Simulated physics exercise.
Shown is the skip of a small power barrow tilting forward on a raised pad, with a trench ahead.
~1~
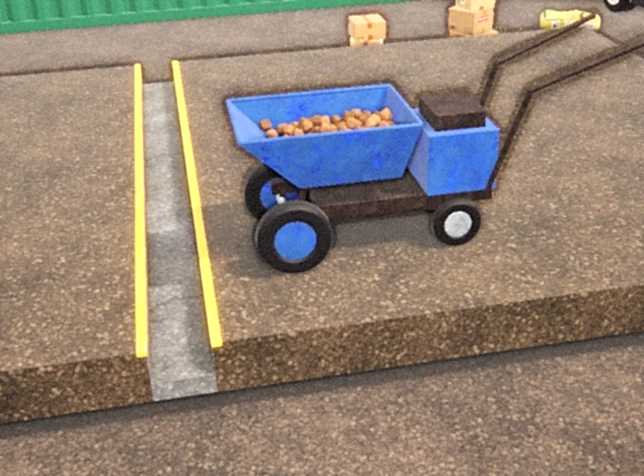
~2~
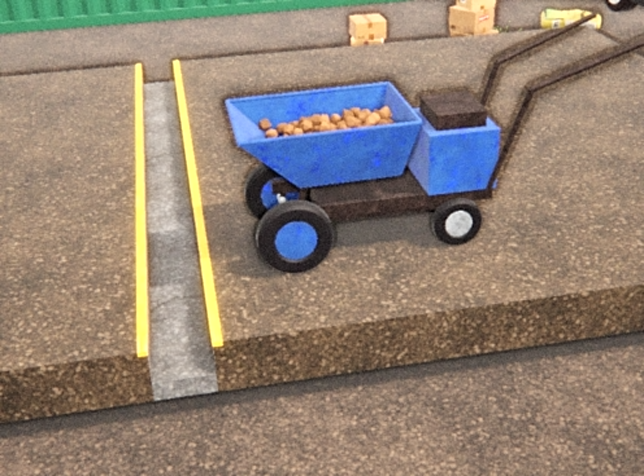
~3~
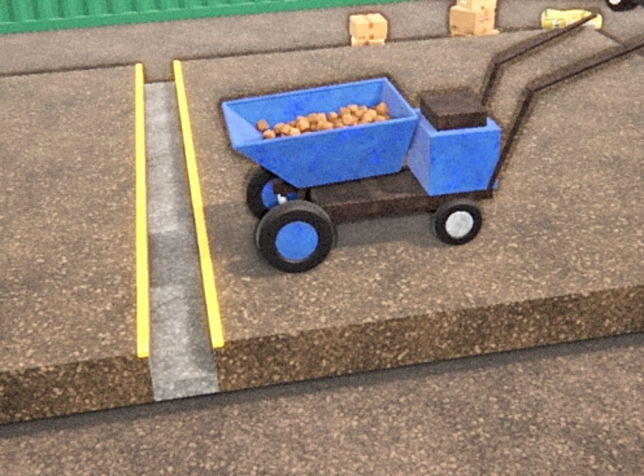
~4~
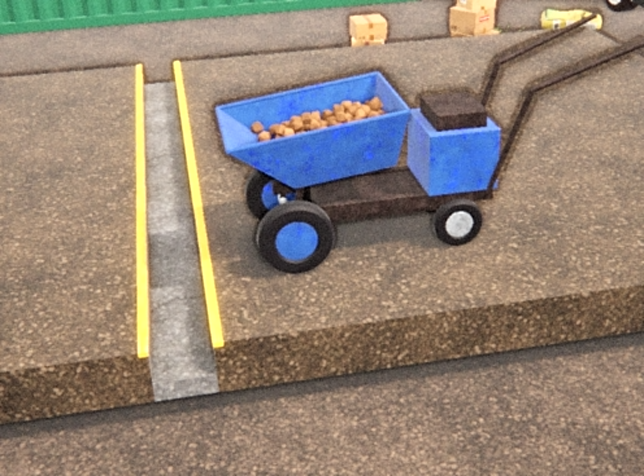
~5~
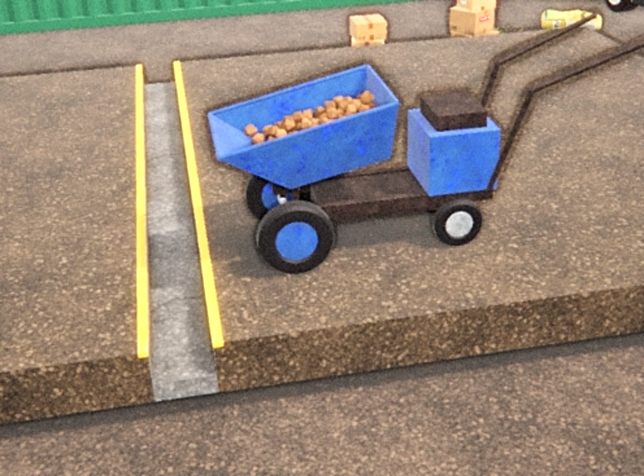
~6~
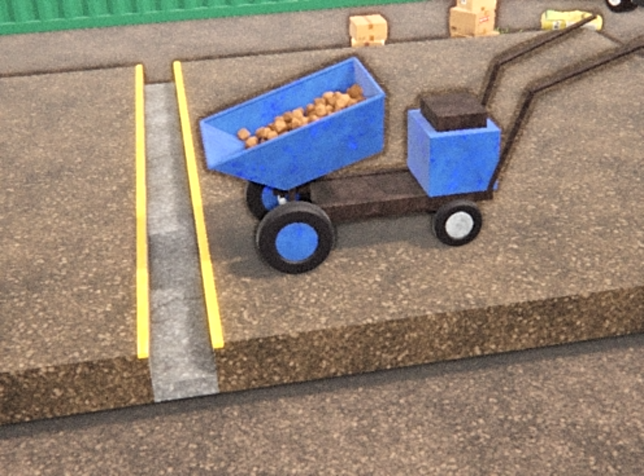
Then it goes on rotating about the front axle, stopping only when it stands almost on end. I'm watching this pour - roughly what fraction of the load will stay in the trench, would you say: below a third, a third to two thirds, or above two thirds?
As it goes, the trench's share is one to two thirds.
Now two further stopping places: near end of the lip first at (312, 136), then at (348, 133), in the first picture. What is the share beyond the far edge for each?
In turn, around 0 per cent and 0 per cent.
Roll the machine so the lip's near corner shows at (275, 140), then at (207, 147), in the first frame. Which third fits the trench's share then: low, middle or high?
The first stop gives beyond two thirds, while the second gives below one third.
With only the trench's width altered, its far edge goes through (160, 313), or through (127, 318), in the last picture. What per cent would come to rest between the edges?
20 % then 80 %, roughly.
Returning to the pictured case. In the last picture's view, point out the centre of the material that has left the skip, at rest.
Close to (153, 271) in the last picture.
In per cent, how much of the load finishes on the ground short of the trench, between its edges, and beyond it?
Short: 0 %, between: 55 %, beyond: 45 %.
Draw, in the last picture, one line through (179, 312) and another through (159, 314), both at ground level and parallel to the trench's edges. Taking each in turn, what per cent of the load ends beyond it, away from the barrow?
Around 80 in a hundred for the first, 60 in a hundred for the second.
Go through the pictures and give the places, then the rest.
Lip of the skip at (241, 144), level; top of the load at (348, 135), clay clods; first edge of the trench at (211, 306); far edge at (141, 315), the trench over half as wide as the skip, and about half as deep as wide, in the first frame.
Lip of the skip at (240, 144), level; top of the load at (351, 122), in the second frame.
Lip of the skip at (235, 147), tipped barely; top of the load at (356, 128), in the third frame.
Lip of the skip at (228, 152), tipped a little; top of the load at (350, 124), in the fourth frame.
Lip of the skip at (220, 158), tipped a little; top of the load at (349, 119), in the fifth frame.
Lip of the skip at (210, 167), tipped clearly; top of the load at (339, 114); first edge of the trench at (212, 307); far edge at (142, 316), in the sixth frame.
Soon after the last picture, skip tipped steeply; all in the skip.
A little later, skip tipped right over; most in the skip; a small part in or heaped over the trench; a stray few beyond it; a stray few falling.
Later still, skip tipped right over; a small part in the skip; about half in or heaped over the trench; about half beyond it.
By the end, skip tipped right over; about half in or heaped over the trench; about half beyond it.
